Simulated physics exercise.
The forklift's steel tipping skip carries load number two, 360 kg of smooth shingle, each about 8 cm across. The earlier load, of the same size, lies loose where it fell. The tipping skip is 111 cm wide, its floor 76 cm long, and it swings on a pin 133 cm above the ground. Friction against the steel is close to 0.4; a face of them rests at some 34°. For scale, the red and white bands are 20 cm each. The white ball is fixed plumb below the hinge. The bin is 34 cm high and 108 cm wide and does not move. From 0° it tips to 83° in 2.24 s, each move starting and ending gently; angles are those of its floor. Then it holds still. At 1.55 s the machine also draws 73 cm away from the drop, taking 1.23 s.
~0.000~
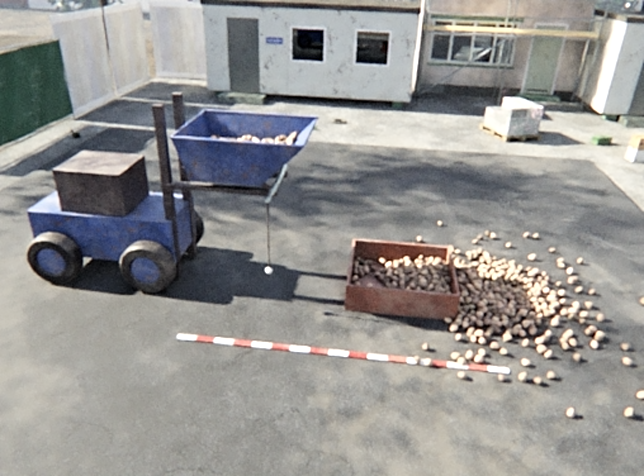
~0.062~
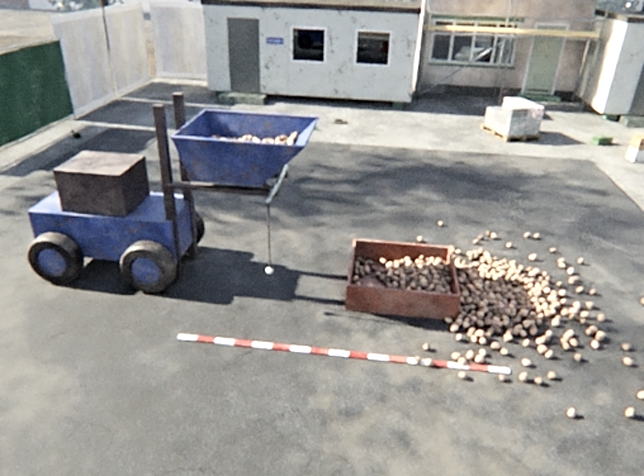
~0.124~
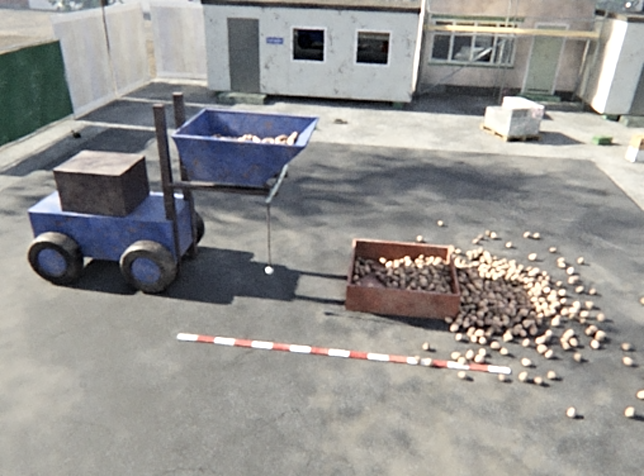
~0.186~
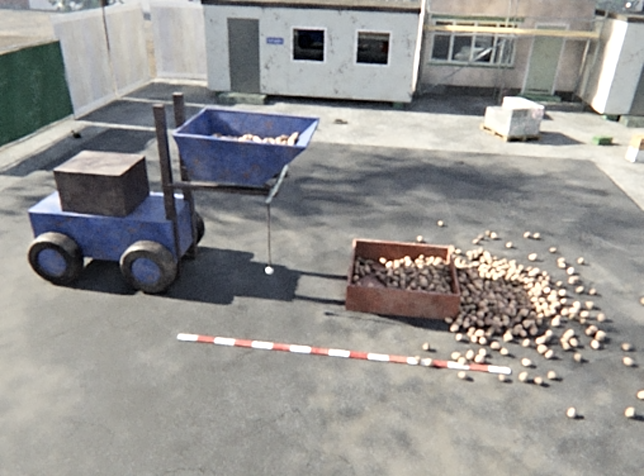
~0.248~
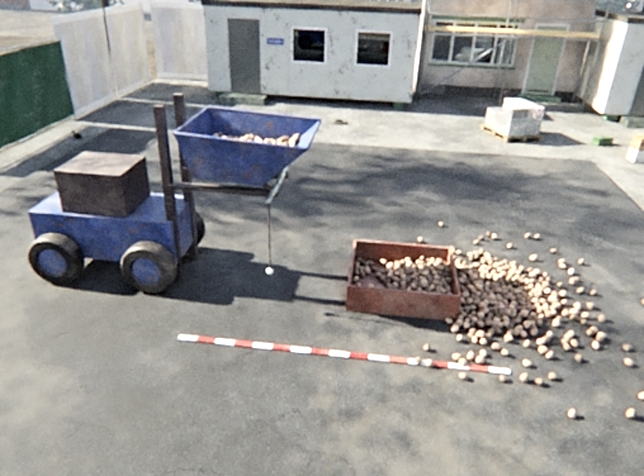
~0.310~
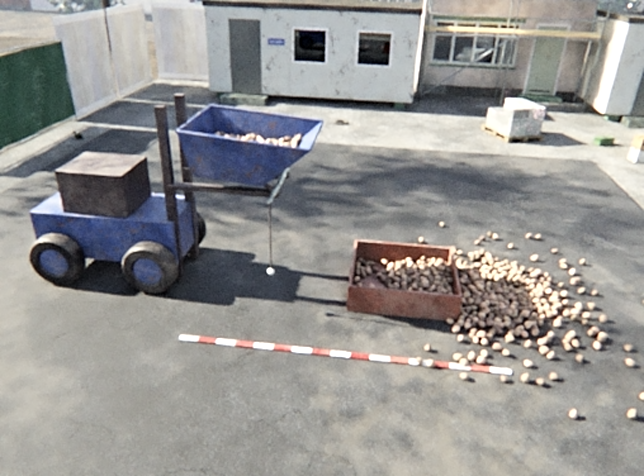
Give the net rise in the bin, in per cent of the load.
Roughly 54 per cent of a load more.
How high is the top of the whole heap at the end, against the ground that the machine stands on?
About 30 cm above it.
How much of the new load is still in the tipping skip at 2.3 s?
About 0 per cent.
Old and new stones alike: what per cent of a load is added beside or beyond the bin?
About 10 per cent.
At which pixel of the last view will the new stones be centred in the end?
Near (368, 281).
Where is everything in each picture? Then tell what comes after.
The first picture shows lip at (304, 147), floor tilted 0°, highest stones at (282, 141). The earlier load is highest near (444, 273), 21 cm above ground level, 38 % in the bin, 61 % beside or beyond the bin.
In the second picture, the tipping skip is at 0°, its lip at (304, 147); the top of the load is at (283, 141); the stones move at 0.1 m/s on average.
In the third picture, the tipping skip is at 1°, its lip at (305, 147); the top of the load is at (279, 141); the stones move at 0.1 m/s on average.
In the fourth picture, the tipping skip is at 2°, its lip at (306, 148); the top of the load is at (253, 140); the stones move at 0.2 m/s on average.
The fifth picture shows lip at (307, 149), floor tilted 3°, highest stones at (245, 139); the stones move at 0.2 m/s on average.
The sixth picture shows lip at (310, 151), floor tilted 4°, highest stones at (236, 138); the stones move at 0.2 m/s on average.
After 1.7 s the floor is at 70°; in per cent of one load, 98 in the tipping skip, 2 short of the bin, 38 in the bin, 61 beside or beyond the bin; the foremost stones are past the picture's edge.
After 2.3 s the floor is at 83°; in per cent of one load, 2 in the tipping skip, 36 short of the bin, 92 in the bin, 70 beside or beyond the bin; the foremost stones are past the picture's edge.
After 3.2 s the floor is at 83°; in per cent of one load, 0 in the tipping skip, 36 short of the bin, 92 in the bin, 71 beside or beyond the bin; the foremost stones are past the picture's edge.
After 5.8 s the floor is at 83°; in per cent of one load, 0 in the tipping skip, 36 short of the bin, 92 in the bin, 71 beside or beyond the bin; the foremost stones are past the picture's edge. Net gain in the bin, 54.
